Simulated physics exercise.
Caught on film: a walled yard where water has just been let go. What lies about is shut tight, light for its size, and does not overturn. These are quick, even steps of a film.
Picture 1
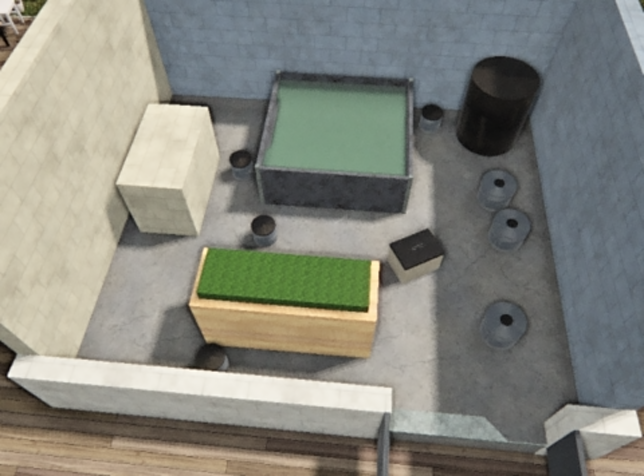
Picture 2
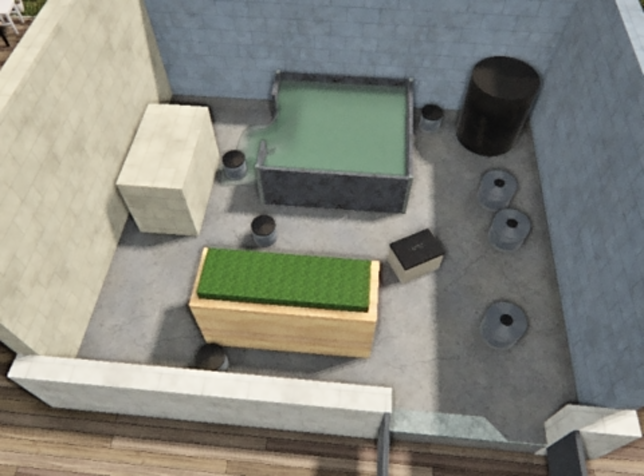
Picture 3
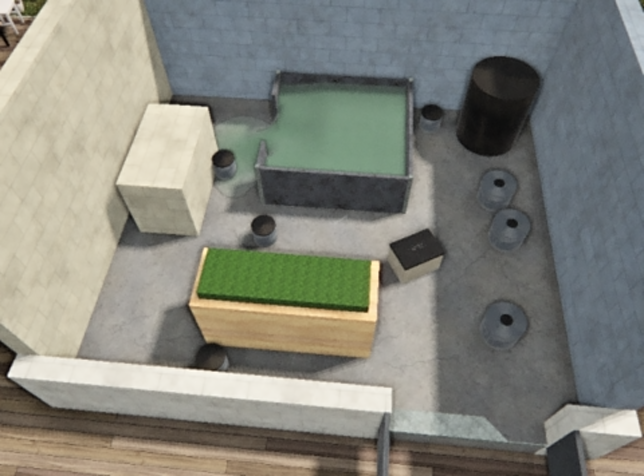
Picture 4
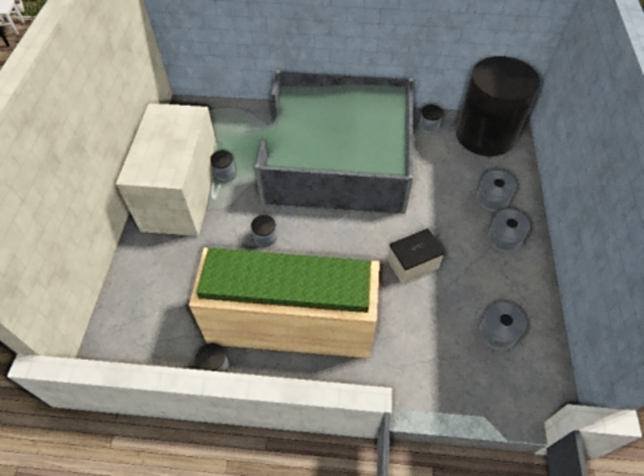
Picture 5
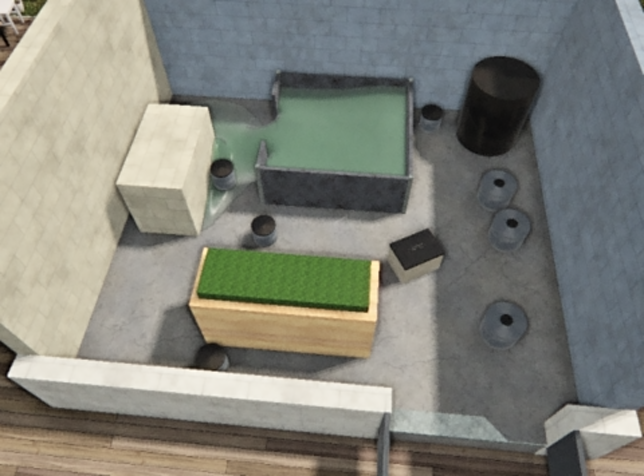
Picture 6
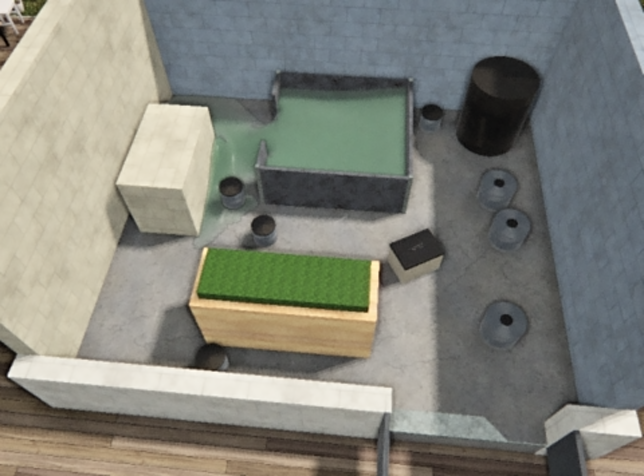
Greenish water spills out through a gap that opens in the left side of a dark tank in a walled yard, nudging a small dark pail left toward a pale block. As the water spreads between tank and block, the pail drifts a short way nearer the viewer, while everything else stays put.
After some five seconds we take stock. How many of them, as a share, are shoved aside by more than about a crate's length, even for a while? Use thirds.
That comes to from one to two thirds.
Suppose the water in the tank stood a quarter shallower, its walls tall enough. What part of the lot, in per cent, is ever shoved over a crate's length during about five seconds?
Close to 40 %.
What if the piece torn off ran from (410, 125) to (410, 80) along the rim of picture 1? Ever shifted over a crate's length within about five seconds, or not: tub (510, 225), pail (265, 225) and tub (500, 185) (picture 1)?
In that order: That far or more, under that, swept aside.
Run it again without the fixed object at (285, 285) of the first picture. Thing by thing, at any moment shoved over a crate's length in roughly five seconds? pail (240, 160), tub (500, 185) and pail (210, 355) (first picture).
One after the other: Shifted that much, not that far, moved that far.
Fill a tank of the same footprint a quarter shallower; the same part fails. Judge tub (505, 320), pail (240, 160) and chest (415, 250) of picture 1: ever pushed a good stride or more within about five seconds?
In turn: No, pushed that far, never so far.
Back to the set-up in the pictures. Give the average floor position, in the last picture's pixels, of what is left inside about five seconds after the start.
Close to (464, 267).
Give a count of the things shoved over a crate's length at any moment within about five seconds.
4 of them.
A moment on, 1 of 8 are well off their spots; 0 afloat.
Next, 2 of 8 are well off their spots; 2 afloat.
Later, 2 of 8 are well off their spots; 2 afloat.
In the end, 4 of 8 are well off their spots, and 4 have been at some point; 3 afloat.
